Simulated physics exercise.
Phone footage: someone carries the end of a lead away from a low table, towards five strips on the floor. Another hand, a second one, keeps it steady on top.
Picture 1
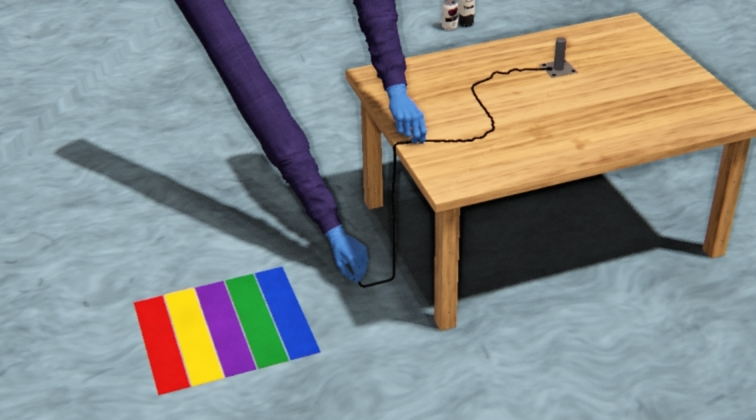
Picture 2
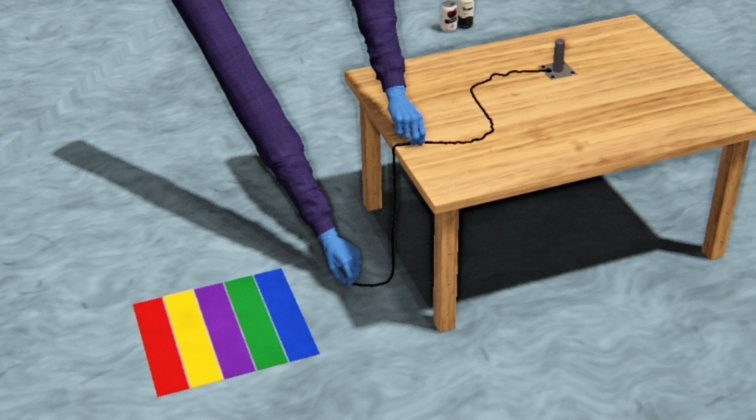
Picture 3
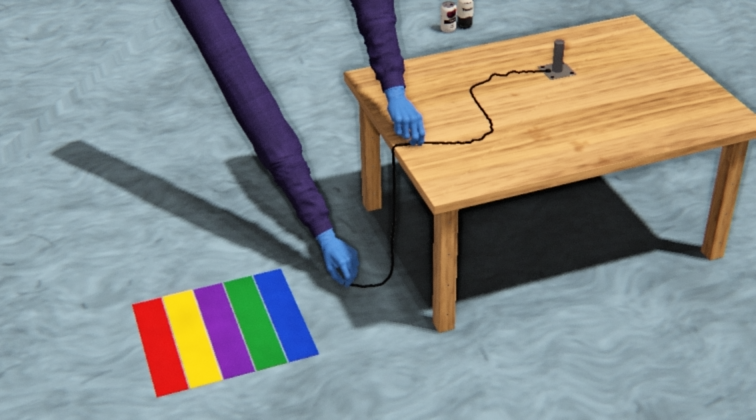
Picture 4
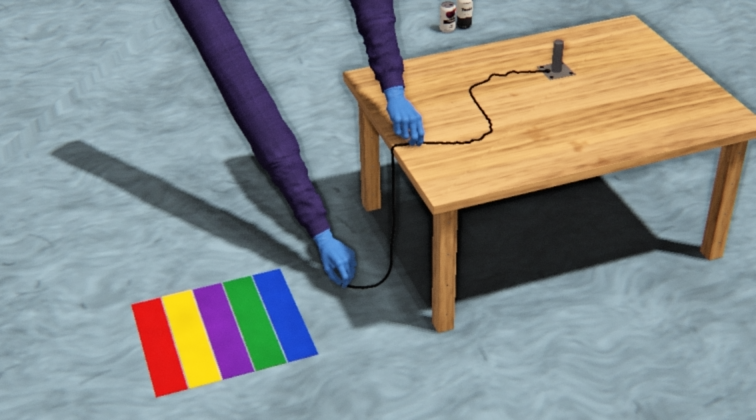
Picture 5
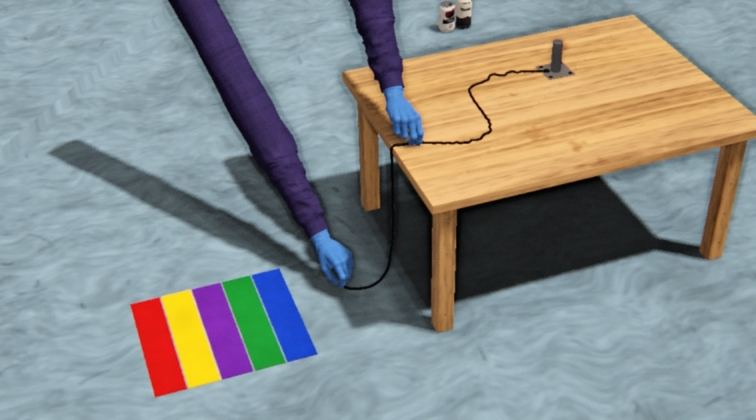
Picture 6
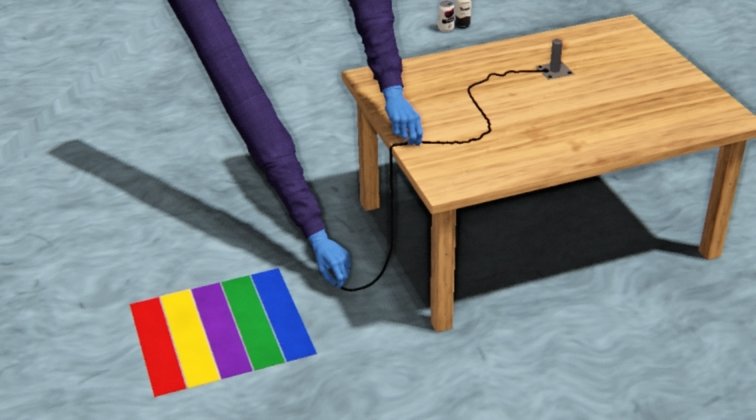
A blue hand holds a black cord near coloured strips, shifting slightly left beside a table.
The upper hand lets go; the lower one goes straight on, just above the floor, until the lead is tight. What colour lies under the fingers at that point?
Red.
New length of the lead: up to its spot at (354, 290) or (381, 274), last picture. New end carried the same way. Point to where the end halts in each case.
Try 1: (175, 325); try 2: (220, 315).
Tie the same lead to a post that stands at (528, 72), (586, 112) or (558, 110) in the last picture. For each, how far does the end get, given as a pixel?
Close to (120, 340), (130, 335) and (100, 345) in that order.
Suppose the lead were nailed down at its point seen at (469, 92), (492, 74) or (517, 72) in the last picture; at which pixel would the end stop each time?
Try 1: (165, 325); try 2: (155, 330); try 3: (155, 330).
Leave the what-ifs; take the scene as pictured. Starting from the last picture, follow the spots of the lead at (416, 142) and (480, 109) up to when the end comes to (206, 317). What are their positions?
The first at (375, 194), the second at (440, 117).
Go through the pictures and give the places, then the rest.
End (354, 279); blue (299, 339); green (267, 348); purple (235, 356); yellow (203, 365); red (170, 373), in the first frame.
End (347, 283); lead through (516, 71) (473, 94) (486, 134) (415, 143) (395, 197) (393, 262), in the second frame.
End (345, 283), in the third frame.
End (342, 284); lead through (514, 72) (472, 95) (485, 135) (414, 143) (394, 197) (391, 262), in the fourth frame.
End (339, 284), in the fifth frame.
End (337, 284); lead through (513, 71) (470, 94) (483, 134) (412, 143) (392, 197) (387, 262), in the sixth frame.
Early on, end near (206, 317); over purple.
Midway, end near (169, 326); over red.
At the end of the slack, end near (146, 332); over red. Over red.
